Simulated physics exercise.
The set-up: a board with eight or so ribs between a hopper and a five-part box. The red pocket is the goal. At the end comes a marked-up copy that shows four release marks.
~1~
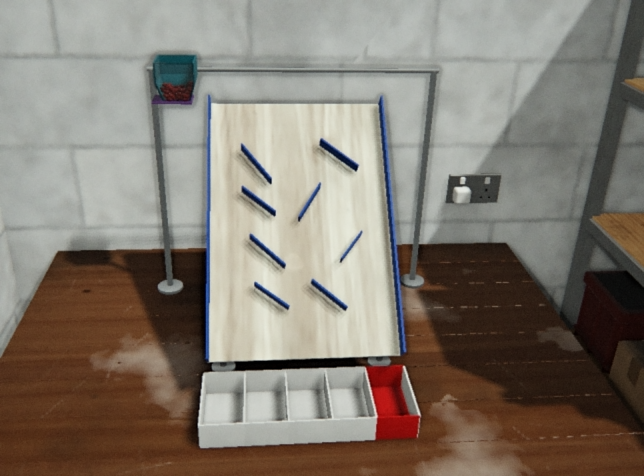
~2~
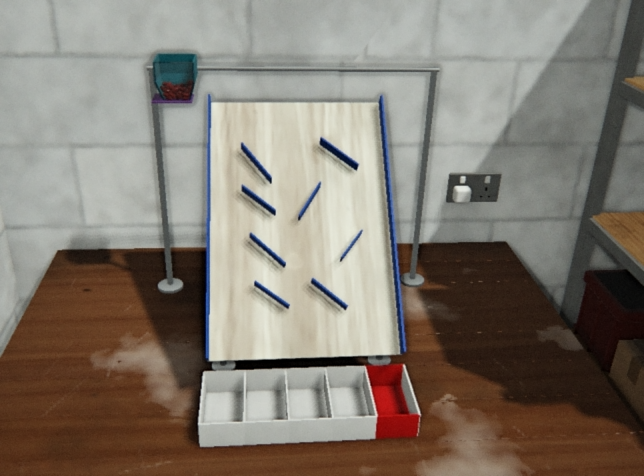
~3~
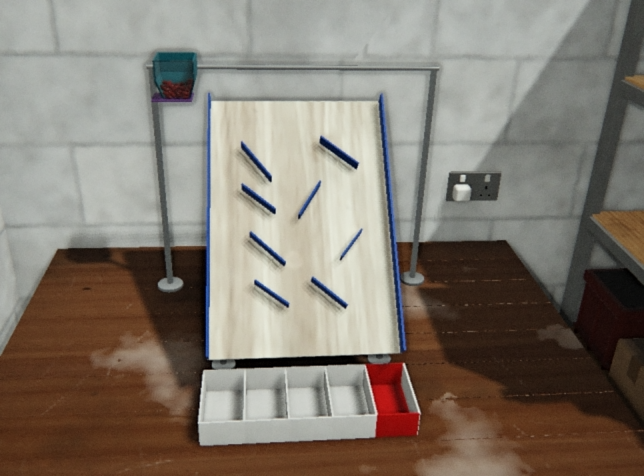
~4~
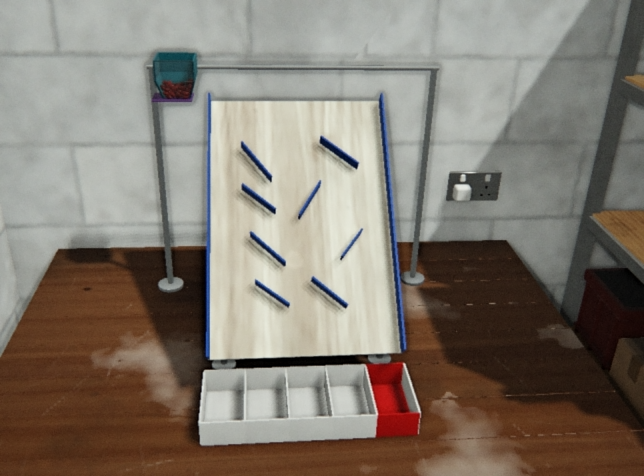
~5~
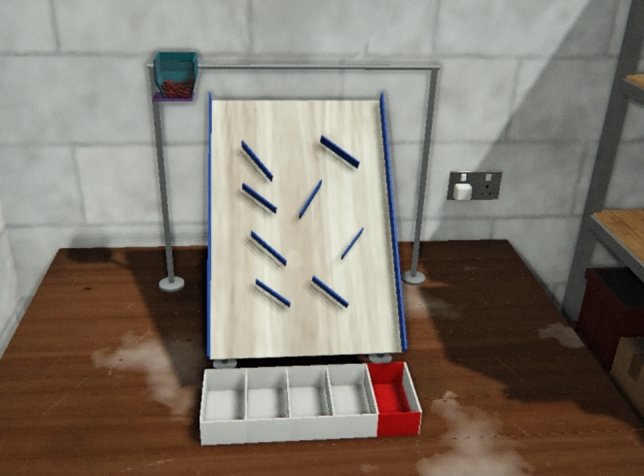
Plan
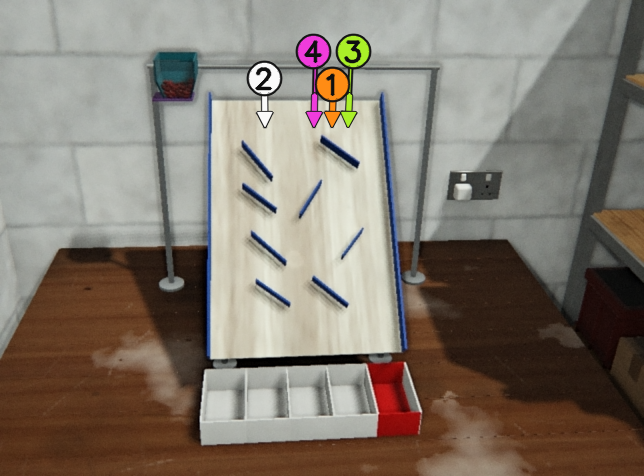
A pale wooden board with blue side rails and slanted blue ribs leans upright on a brown tabletop against a grey block wall, seen from the front and slightly above. A teal hopper holding small reddish pieces hangs from a metal frame at upper left, and a white box with a red right-hand compartment sits below. Nothing visibly moves, and the view stays practically still.
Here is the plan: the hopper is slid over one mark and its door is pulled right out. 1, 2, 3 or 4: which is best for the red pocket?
3 beats the others.
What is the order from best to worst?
Best to worst: 3, 1, 4, 2.
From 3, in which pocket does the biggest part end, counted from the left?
It is the fifth one.
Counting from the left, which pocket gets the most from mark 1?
The fifth from the left.
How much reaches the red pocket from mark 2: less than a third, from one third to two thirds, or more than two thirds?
It is less than a third.
On the marked copy, mark 1 meets the board at (332, 121); mark 2 meets the board at (264, 121); mark 3 meets the board at (348, 121); mark 4 meets the board at (314, 121).
Choosing 1, close to two thirds in the red pocket, close to a quarter in other pockets, a small share held on the board.
Choosing 2, a small share in the red pocket, the bulk in other pockets, only a few outside the box.
Choosing 3, the bulk in the red pocket, a small share held on the board, a small share outside the box.
Choosing 4, close to a quarter in the red pocket, close to two thirds in other pockets, a small share held on the board.
